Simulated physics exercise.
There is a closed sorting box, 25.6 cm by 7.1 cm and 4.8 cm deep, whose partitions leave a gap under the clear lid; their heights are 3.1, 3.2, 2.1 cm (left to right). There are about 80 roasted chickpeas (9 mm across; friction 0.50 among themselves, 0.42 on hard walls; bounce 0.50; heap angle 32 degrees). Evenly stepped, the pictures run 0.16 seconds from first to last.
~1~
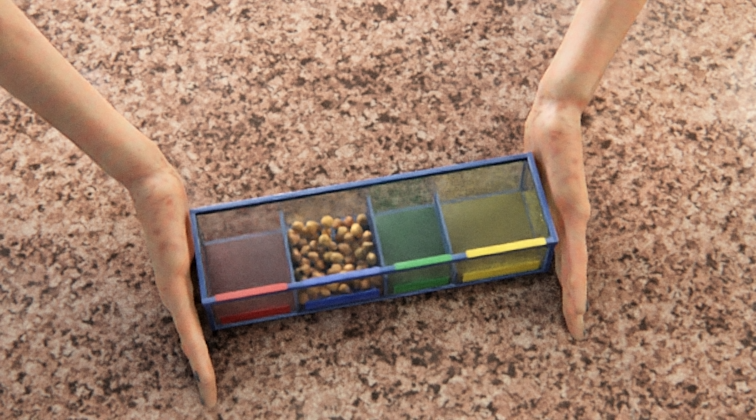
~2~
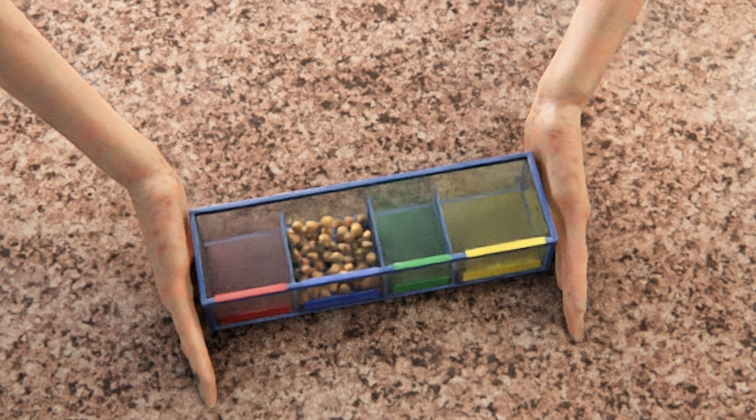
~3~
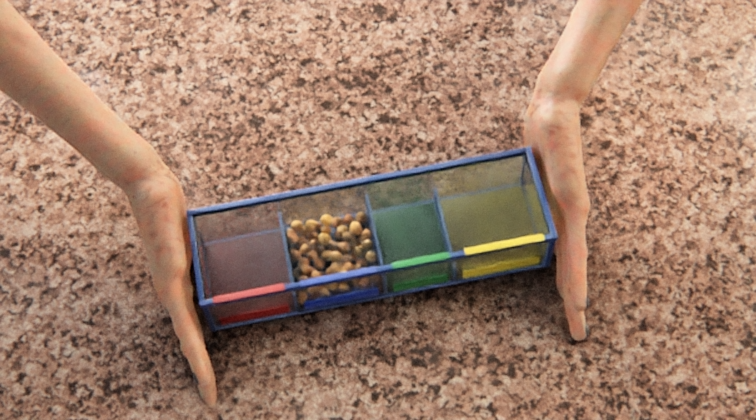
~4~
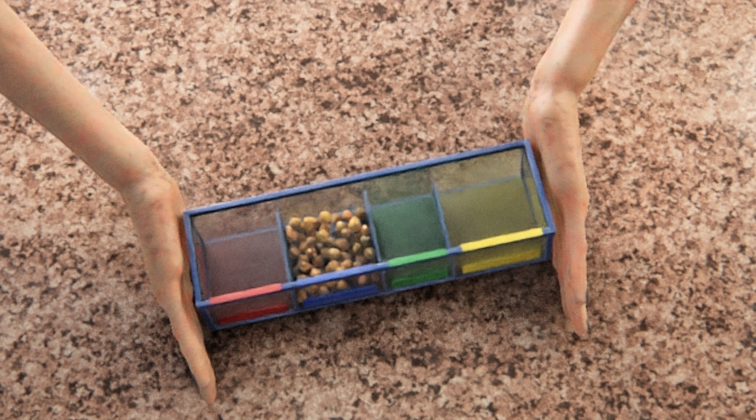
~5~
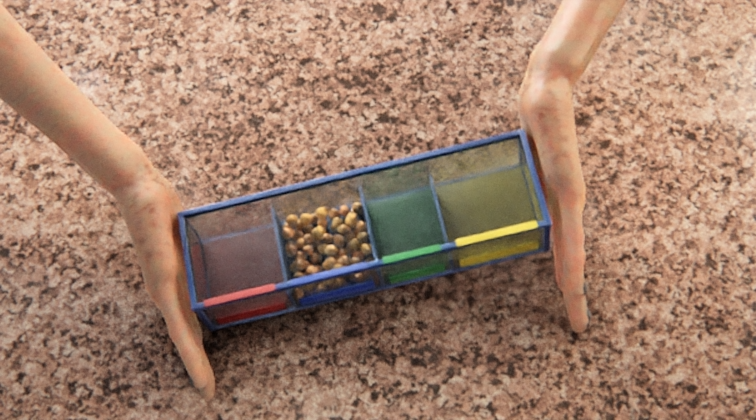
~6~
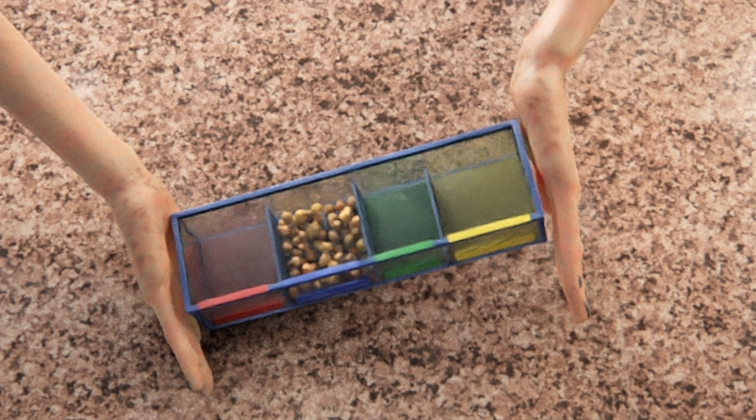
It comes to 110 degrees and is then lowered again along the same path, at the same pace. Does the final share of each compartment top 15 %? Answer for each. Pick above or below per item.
Red = above; blue = above; green = below; yellow = below.
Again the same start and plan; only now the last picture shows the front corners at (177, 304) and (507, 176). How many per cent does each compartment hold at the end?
Red = 40 %; blue = 60 %; green = 0 %; yellow = 0 %.
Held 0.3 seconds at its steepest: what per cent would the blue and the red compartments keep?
In per cent: Blue 45, red 55.
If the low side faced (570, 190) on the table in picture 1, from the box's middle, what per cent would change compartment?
Estimate: Some 30 per cent.
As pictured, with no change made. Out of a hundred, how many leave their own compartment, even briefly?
Estimate: Near 60 %.
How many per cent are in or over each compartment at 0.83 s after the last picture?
Red 20 %, blue 80 %, green 0 %, yellow 0 %.
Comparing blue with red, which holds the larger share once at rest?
Answer: Red.
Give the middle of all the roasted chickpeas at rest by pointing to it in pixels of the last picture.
Estimated resting centre: Around (258, 293).
Then, 0.83 s after the last picture, tilt 110 degrees; red 20 %, blue 80 %.
Then, 1.39 s after the last picture, tilt 50 degrees; red 55 %, blue 45 %.
Then, 2.00 s after the last picture, tilt 0 degrees; red 60 %, blue 40 %.
In the end, red 60 %, blue 40 %, green 0 %, yellow 0 %.
